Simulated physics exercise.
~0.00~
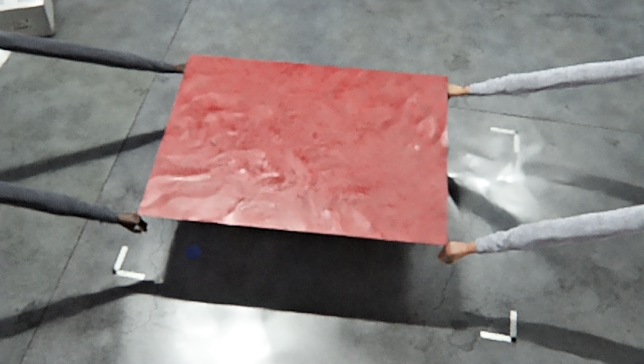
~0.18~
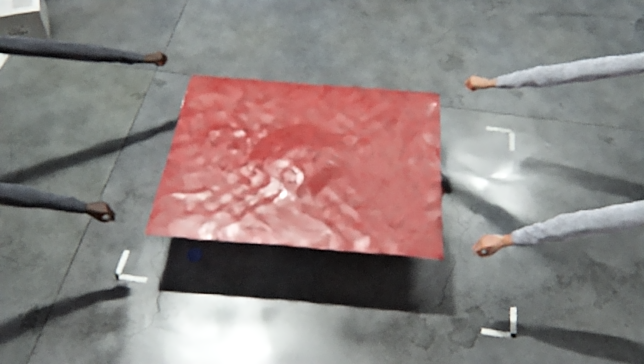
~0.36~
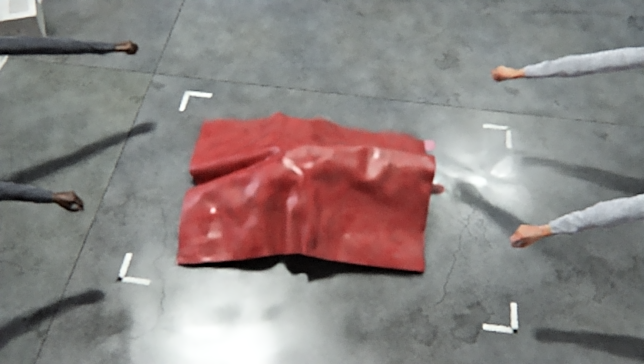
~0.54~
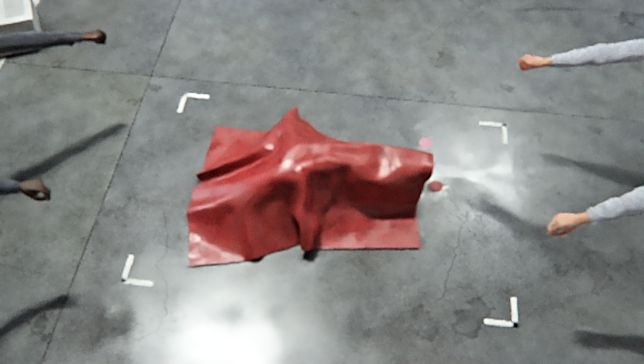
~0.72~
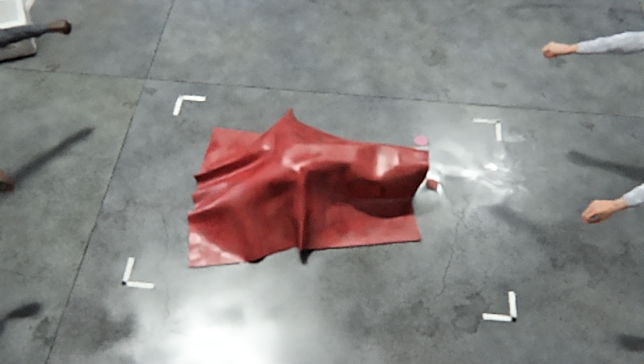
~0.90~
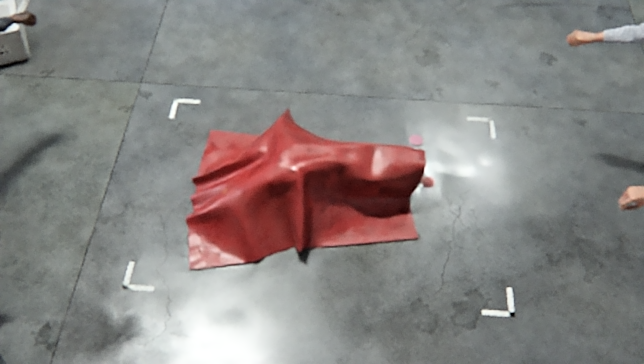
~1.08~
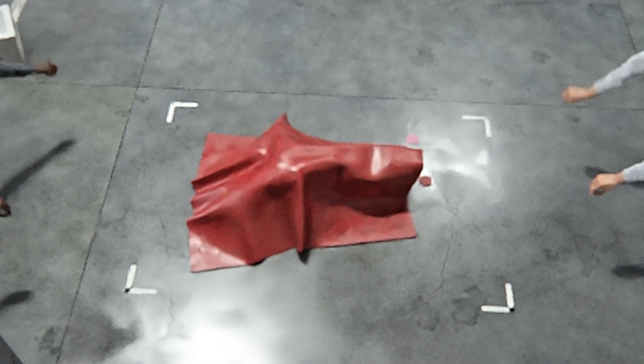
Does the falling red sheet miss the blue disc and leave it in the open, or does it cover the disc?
The sheet covers the blue disc, which is hidden from view beneath it at the end.
